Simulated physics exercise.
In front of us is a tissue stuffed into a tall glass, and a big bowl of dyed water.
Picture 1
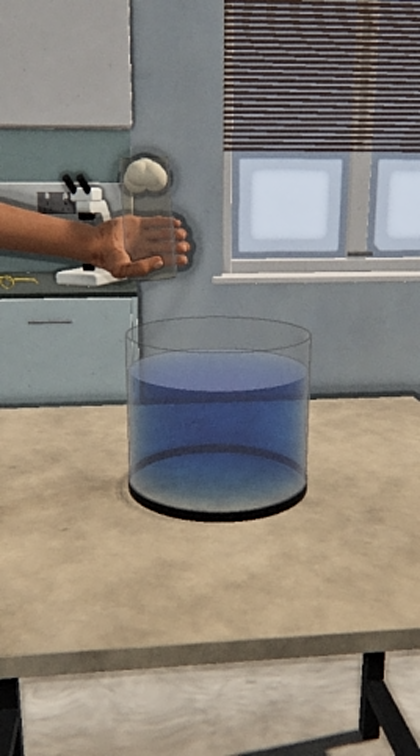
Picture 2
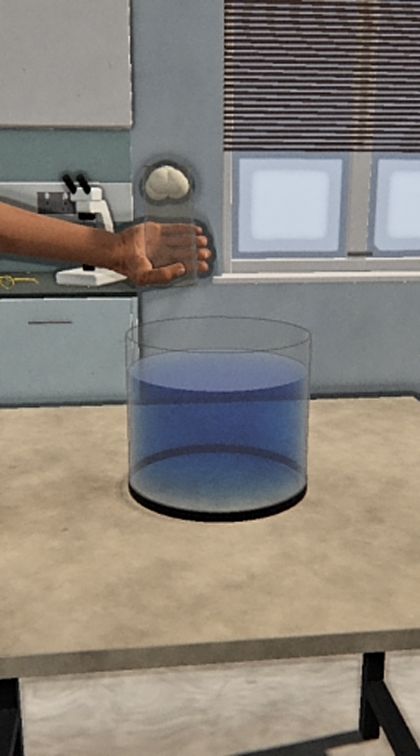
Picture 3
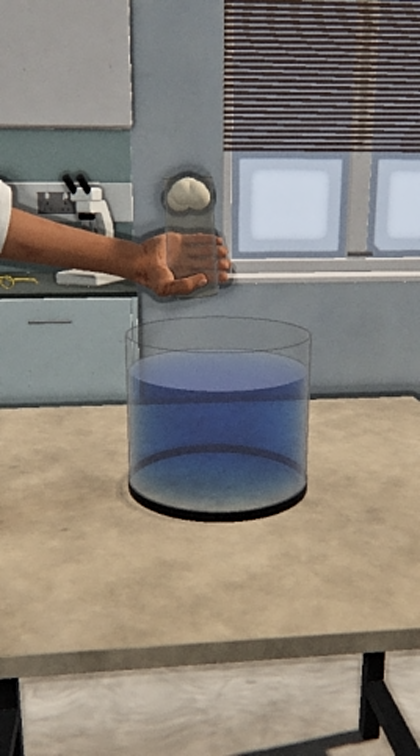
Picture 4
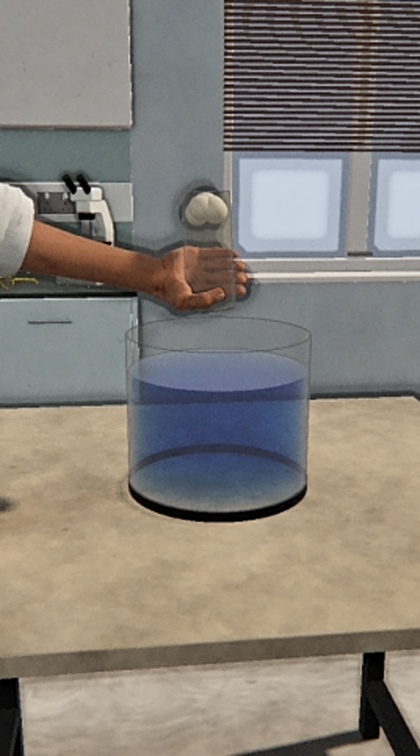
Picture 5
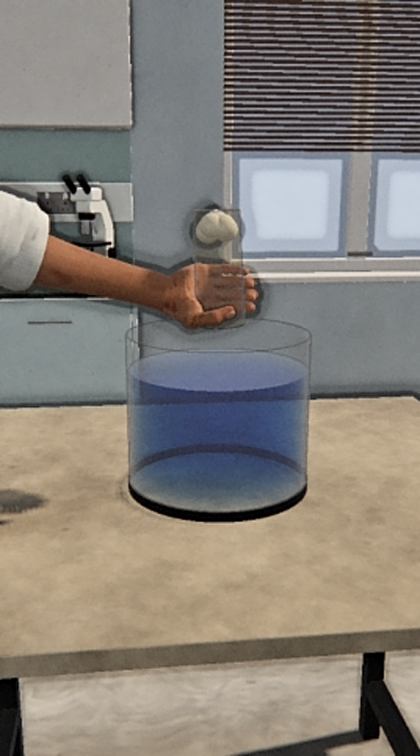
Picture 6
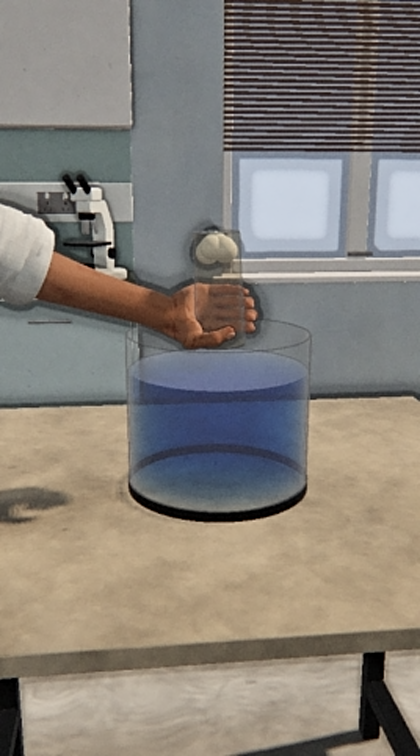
A hand lowers an upside-down glass with a tissue inside rightward above a bowl of blue water.
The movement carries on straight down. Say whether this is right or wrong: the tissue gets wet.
Wrong.
Soon after, the tall glass enters the dyed water.
Later, air is trapped inside and holds the level down.
In the end, the tall glass is under, still full of air, and the tissue is dry.
